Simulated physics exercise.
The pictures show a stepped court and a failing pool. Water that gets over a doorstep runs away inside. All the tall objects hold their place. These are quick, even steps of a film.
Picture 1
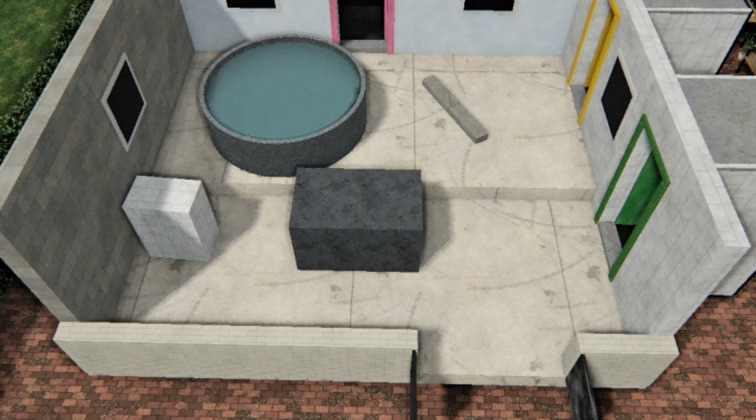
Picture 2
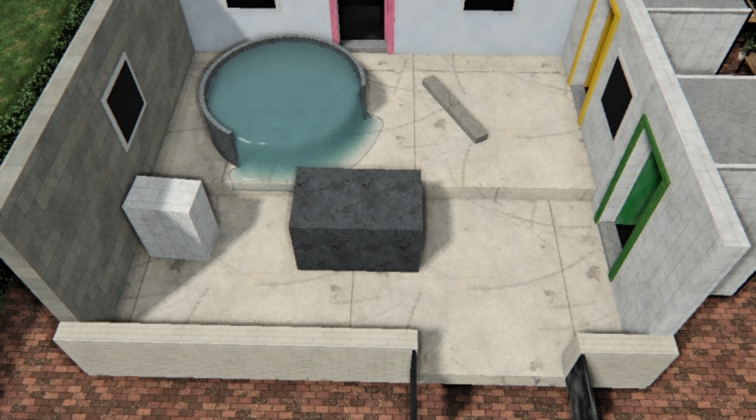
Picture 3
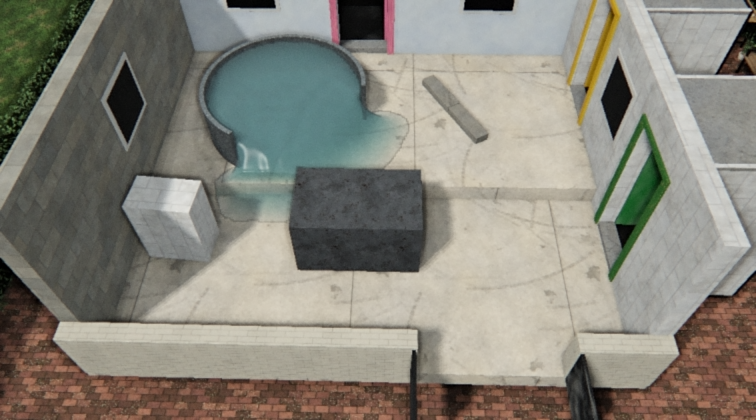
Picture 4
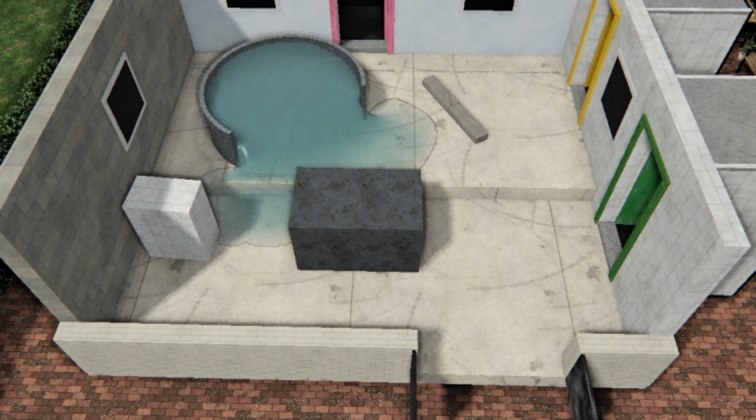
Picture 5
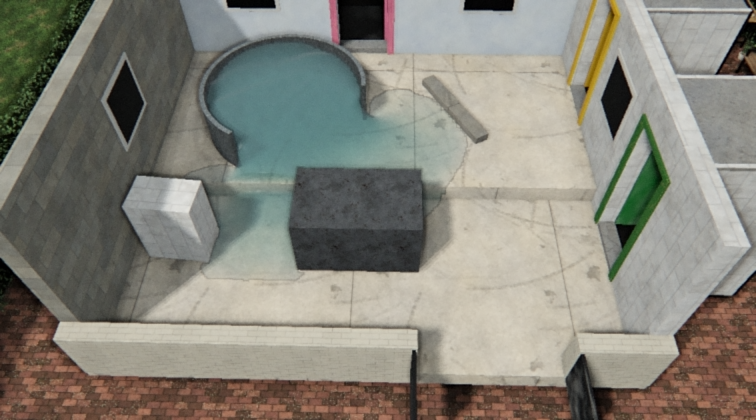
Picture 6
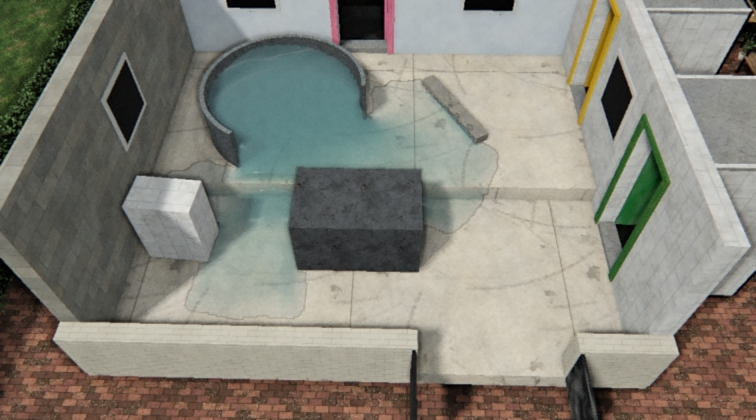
In the video, the front wall of a round pool in a walled courtyard opens, and blue-green water pours out, spreading right toward a gray plank and down a low step between a white block and a dark block.
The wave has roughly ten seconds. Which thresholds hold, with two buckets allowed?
The yellow door holds within the limit; the pink door holds within the limit; the green door floods.
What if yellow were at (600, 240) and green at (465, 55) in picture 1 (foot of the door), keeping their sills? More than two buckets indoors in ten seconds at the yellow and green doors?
One by one: The yellow door is over; the green door stays under.
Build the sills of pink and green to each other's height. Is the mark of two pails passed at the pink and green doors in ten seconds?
In short: The pink one holds; the green one passes that mark.
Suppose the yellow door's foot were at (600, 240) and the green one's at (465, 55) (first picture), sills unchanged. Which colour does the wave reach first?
First comes the yellow-painted one.
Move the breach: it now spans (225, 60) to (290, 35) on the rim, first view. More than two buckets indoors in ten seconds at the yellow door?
In short: Yellow door lets more in.
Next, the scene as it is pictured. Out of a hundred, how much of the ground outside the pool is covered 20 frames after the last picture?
I make it 70 per cent.
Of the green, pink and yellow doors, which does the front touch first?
First comes the green-painted one.
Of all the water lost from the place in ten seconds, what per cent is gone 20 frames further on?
Some 25 per cent.
A moment on, water covers 45 % of the floor; the yellow door not reached, the pink door not reached, the green door wet at the sill, nothing in.
Next, water covers 60 % of the floor; the yellow door not reached, the pink door not reached, the green door far over two buckets in.
Then, water covers 70 % of the floor; the yellow door wet at the sill, nothing in, the pink door wet at the sill, nothing in, the green door far over two buckets in.
Later, water covers 75 % of the floor; the yellow door under two buckets in, the pink door wet at the sill, nothing in, the green door far over two buckets in.
In the end, water covers 70 % of the floor; the yellow door under two buckets in, the pink door wet at the sill, nothing in, the green door far over two buckets in.
